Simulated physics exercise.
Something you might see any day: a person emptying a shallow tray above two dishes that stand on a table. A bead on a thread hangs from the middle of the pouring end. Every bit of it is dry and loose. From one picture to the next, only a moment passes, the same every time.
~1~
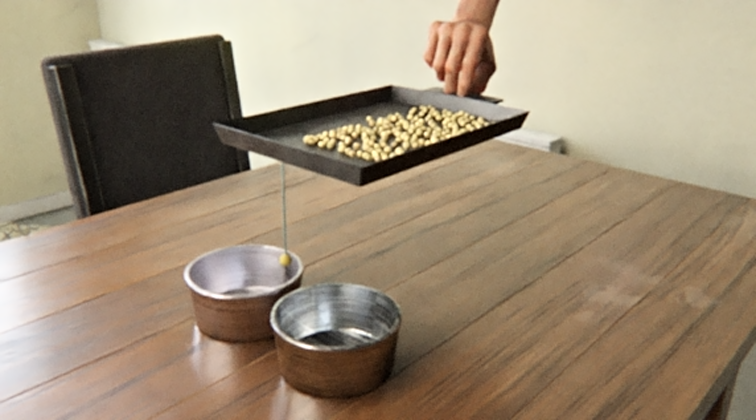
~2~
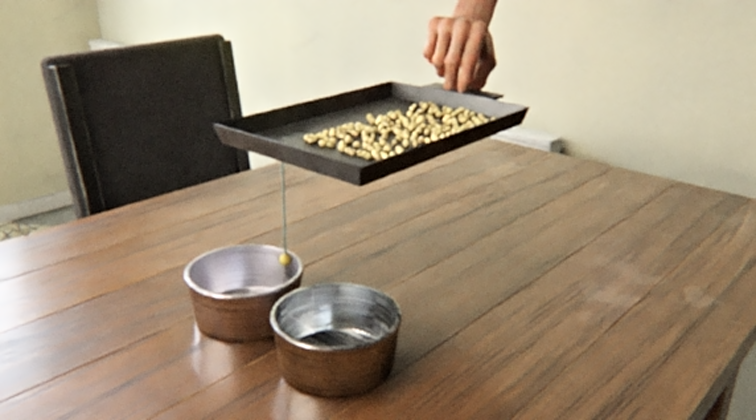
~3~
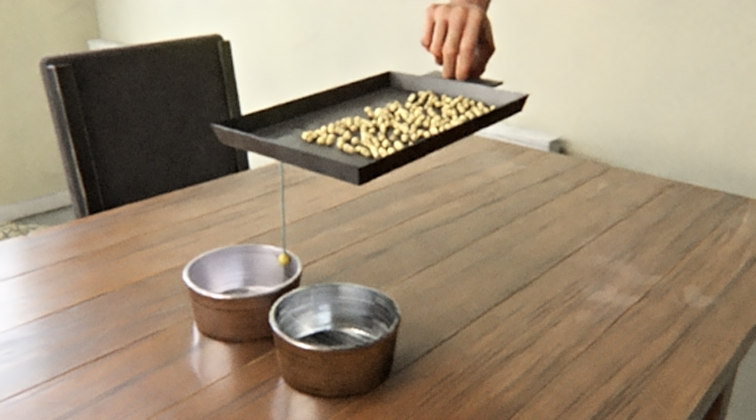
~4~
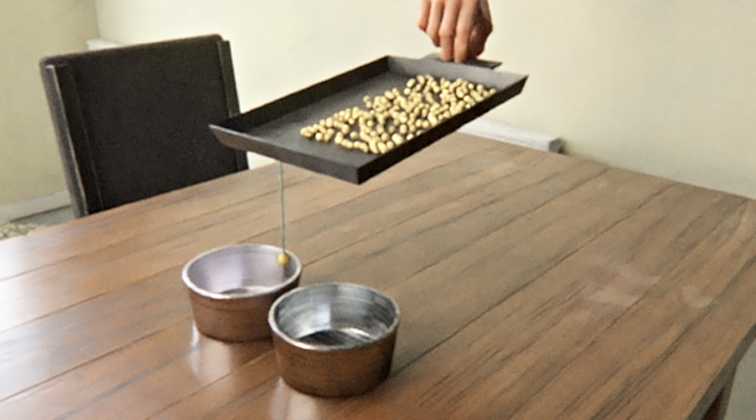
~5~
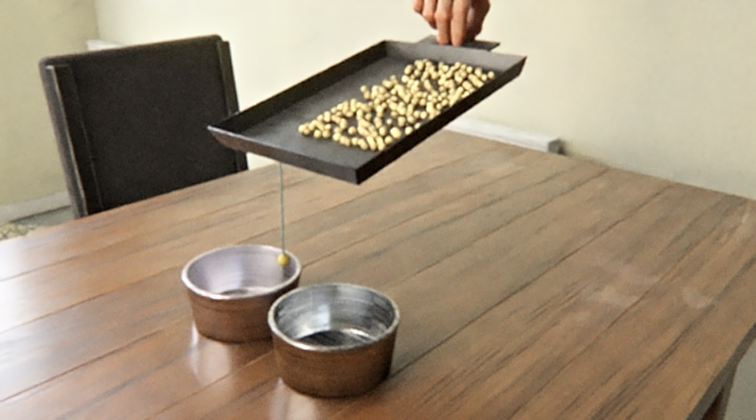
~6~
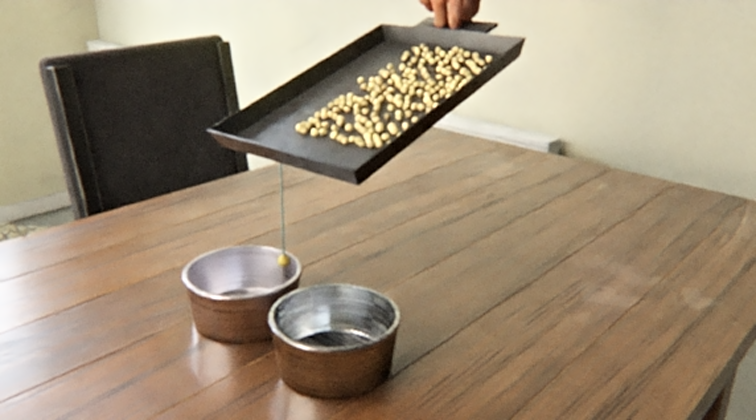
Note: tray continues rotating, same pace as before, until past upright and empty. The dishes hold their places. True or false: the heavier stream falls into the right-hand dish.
False.
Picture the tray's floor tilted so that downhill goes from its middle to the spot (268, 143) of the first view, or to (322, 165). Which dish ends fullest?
The leftmost dish, then the rightmost dish.
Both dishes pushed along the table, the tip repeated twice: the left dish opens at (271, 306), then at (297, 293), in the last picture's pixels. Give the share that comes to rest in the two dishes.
60 %, 40 %.
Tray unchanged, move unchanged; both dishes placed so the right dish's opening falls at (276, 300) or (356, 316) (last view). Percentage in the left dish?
First position: Some 30 %; second position: Some 40 %.
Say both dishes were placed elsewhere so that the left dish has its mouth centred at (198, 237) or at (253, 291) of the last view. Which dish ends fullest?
First try: The rightmost dish. Second try: The leftmost dish.
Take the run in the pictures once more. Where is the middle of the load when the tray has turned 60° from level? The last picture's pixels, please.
Mark it at roughly (286, 156) in the final frame.
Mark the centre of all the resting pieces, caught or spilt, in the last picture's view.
I'd say the middle ends up at about (239, 323).
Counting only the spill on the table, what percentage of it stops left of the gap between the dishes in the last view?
Reading: Around 100 %.
Soon, tray tipped steeply; most on the tray; a stray few outside both; a small part in the air.
A while on, tray tipped right over; about two thirds on the tray; a stray few in the right dish; a small part in the left dish; a small part outside both; about a quarter in the air.
Towards the end, tray tipped past a quarter turn; about a quarter in the right dish; about half in the left dish; about a third outside both.
Finally, tray tipped past a quarter turn; about a quarter in the right dish; about half in the left dish; about a third outside both.
